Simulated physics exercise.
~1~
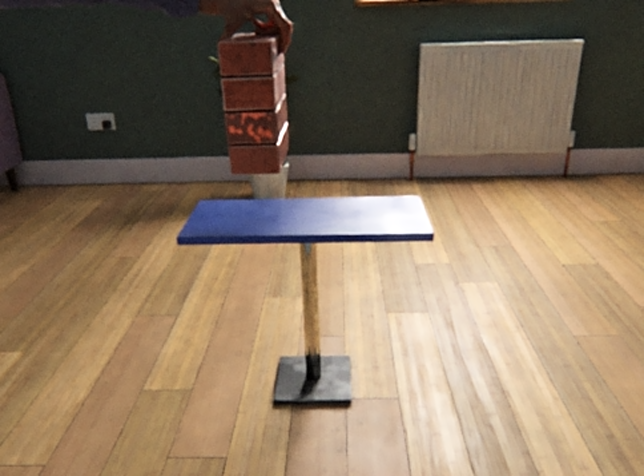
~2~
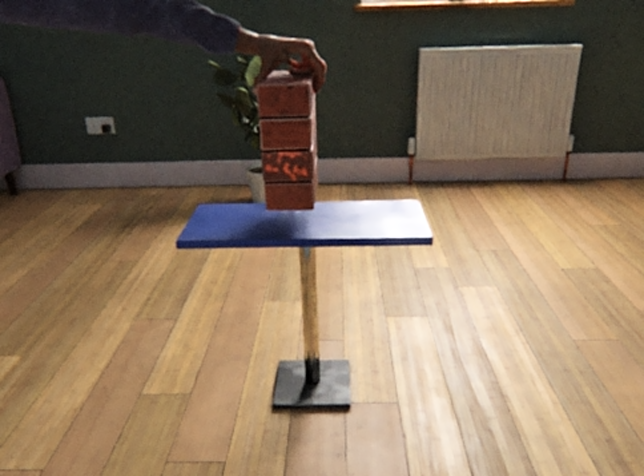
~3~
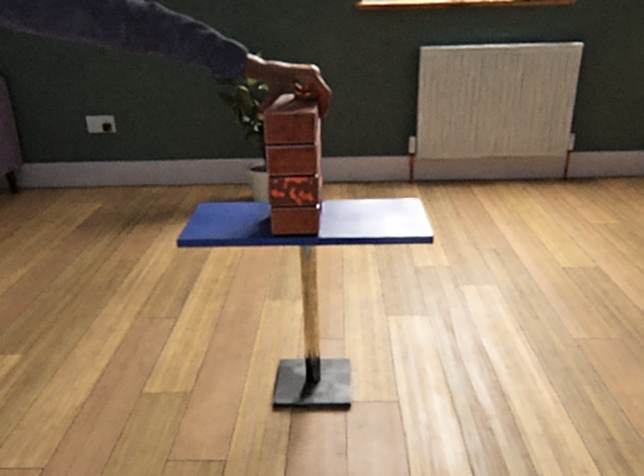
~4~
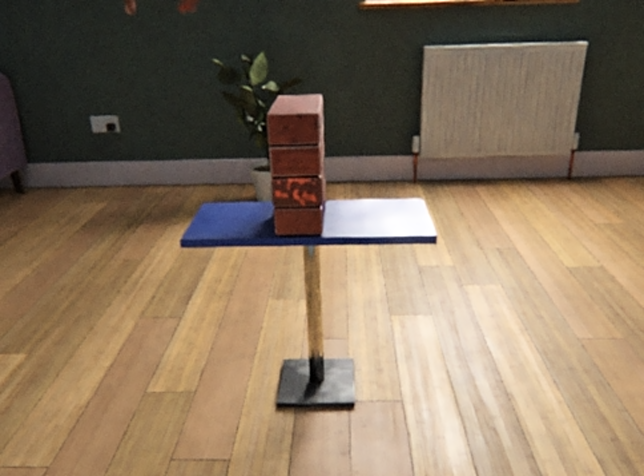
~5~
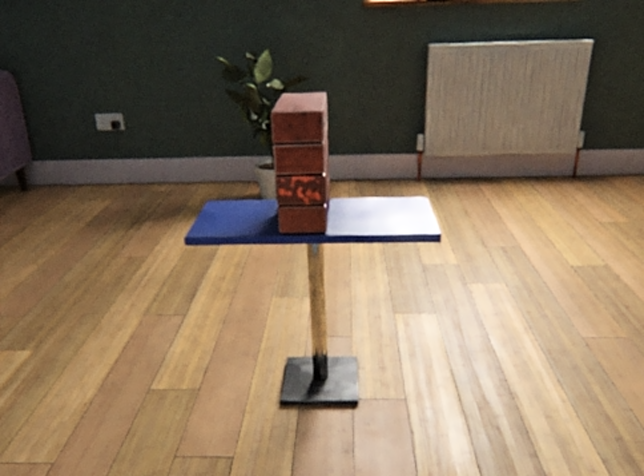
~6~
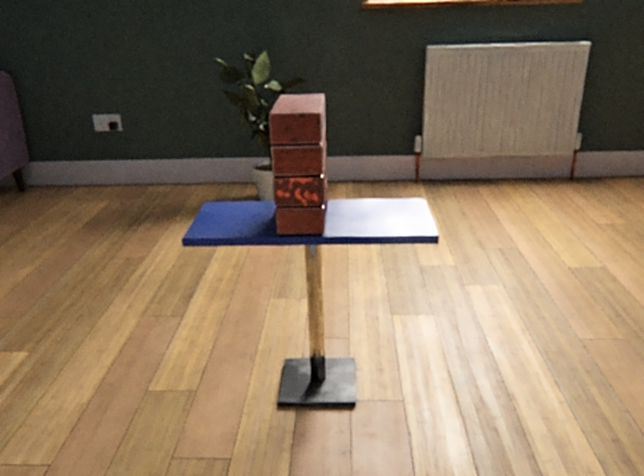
A hand lowering a stack of four red bricks onto a narrow-footed blue table and letting go, the table staying level.
